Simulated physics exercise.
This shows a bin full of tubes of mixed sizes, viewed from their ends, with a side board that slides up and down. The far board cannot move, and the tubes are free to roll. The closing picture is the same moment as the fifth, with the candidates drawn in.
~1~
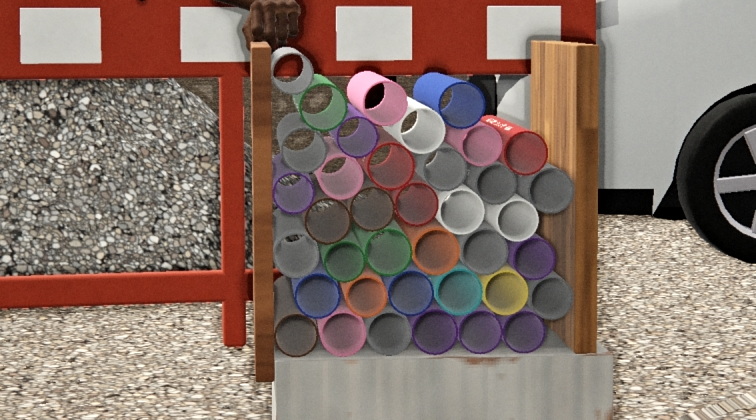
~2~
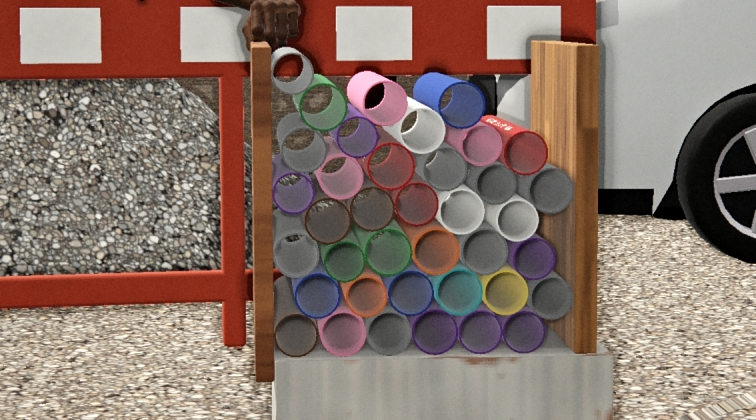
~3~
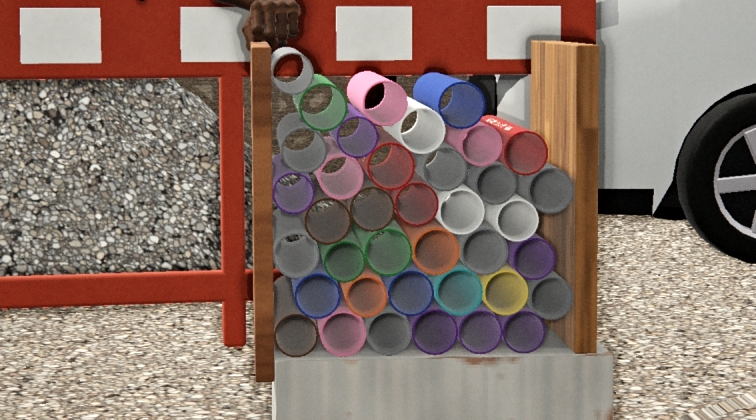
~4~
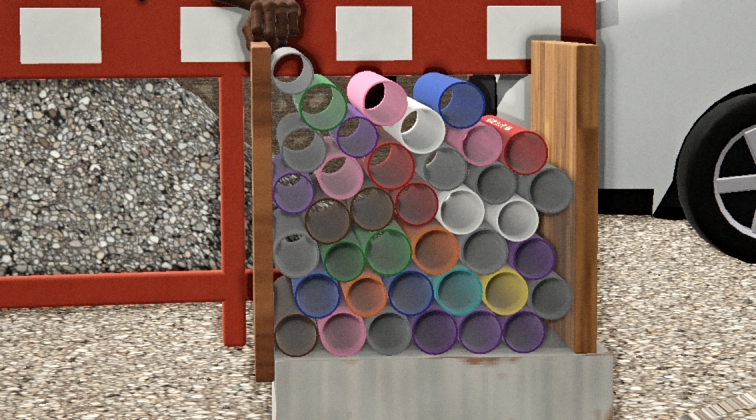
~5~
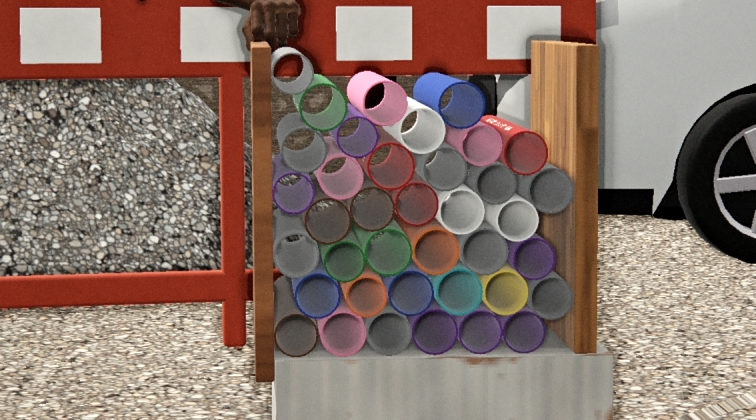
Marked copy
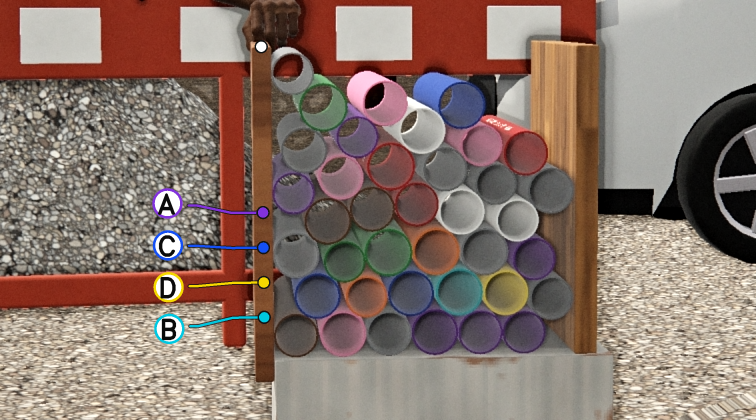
A dark brown gloved hand rests at the top left, above an open-ended bin of stacked tubes seen straight on, set on pale gravel before a red and white barrier. Pink and blue tubes top the pile between wooden side boards, with green, red, white, grey, purple and yellow ones below, and a car wheel at right. Nothing visibly moves, and the camera stays still.
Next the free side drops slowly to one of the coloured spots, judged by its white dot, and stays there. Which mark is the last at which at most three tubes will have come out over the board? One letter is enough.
Stop at A.
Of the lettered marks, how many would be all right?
The number is one.
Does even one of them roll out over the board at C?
Yes, at C.
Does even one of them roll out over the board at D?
Yes.
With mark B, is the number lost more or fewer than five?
At B, more than five.
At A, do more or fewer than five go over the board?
It loses fewer than five.
On the marked copy, A at (263, 212); B at (264, 317); C at (263, 247); D at (264, 283); the white dot at (261, 47).
Taking A. A third of the way, top of the board (271, 120).
Two thirds of the way, top of the board (272, 201).
When it is over, top of the board (272, 211), one out over the board.
As for the rest, B more than three out over the board; C more than three out over the board; D more than three out over the board.
